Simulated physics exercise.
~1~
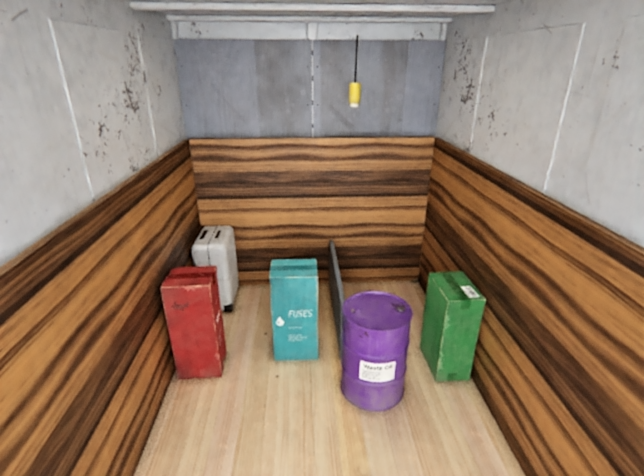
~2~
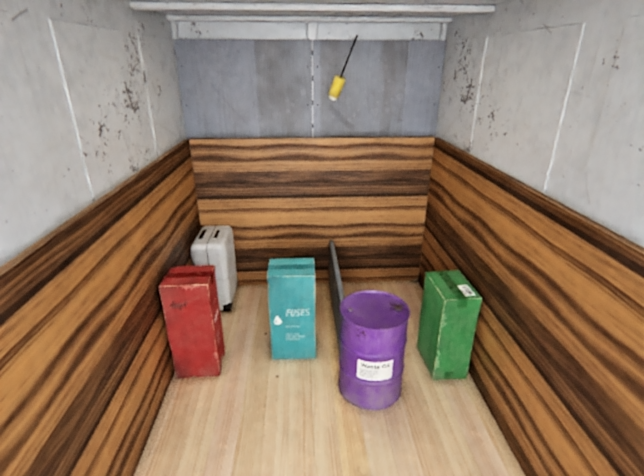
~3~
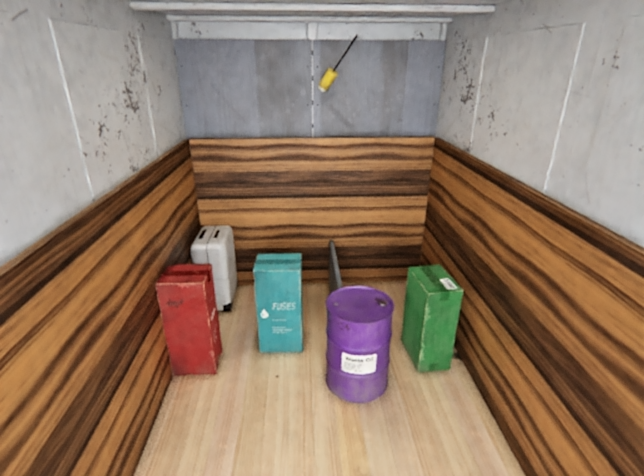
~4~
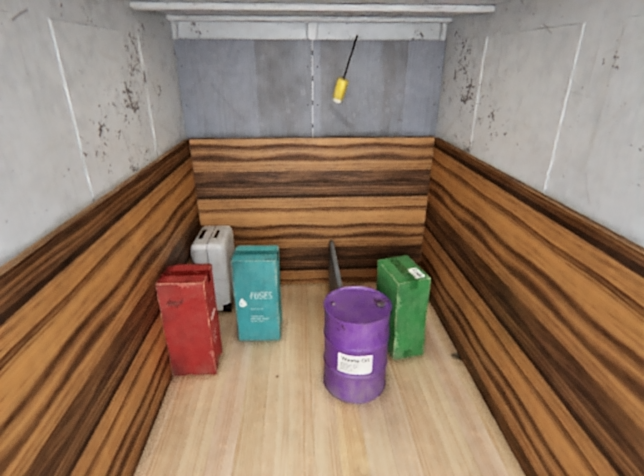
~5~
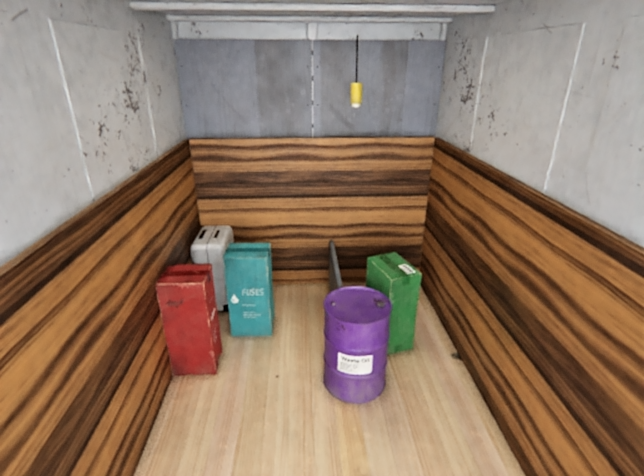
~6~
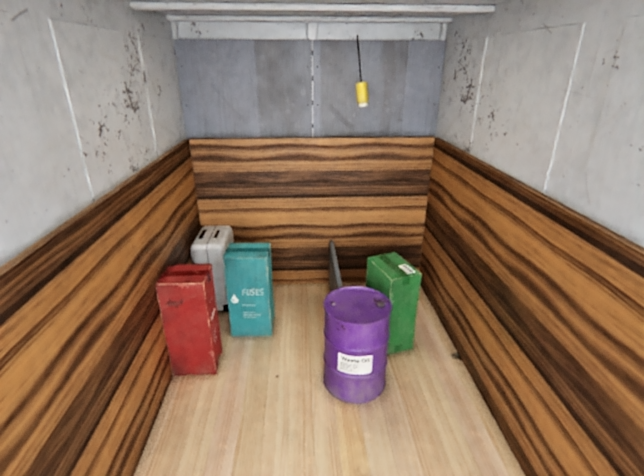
The footage shows a wood-panelled load bay where a yellow object swings overhead as the turquoise and green boxes slide left and away and the purple drum shifts slightly left. All stay upright, with the turquoise box ending near the white case and red box.
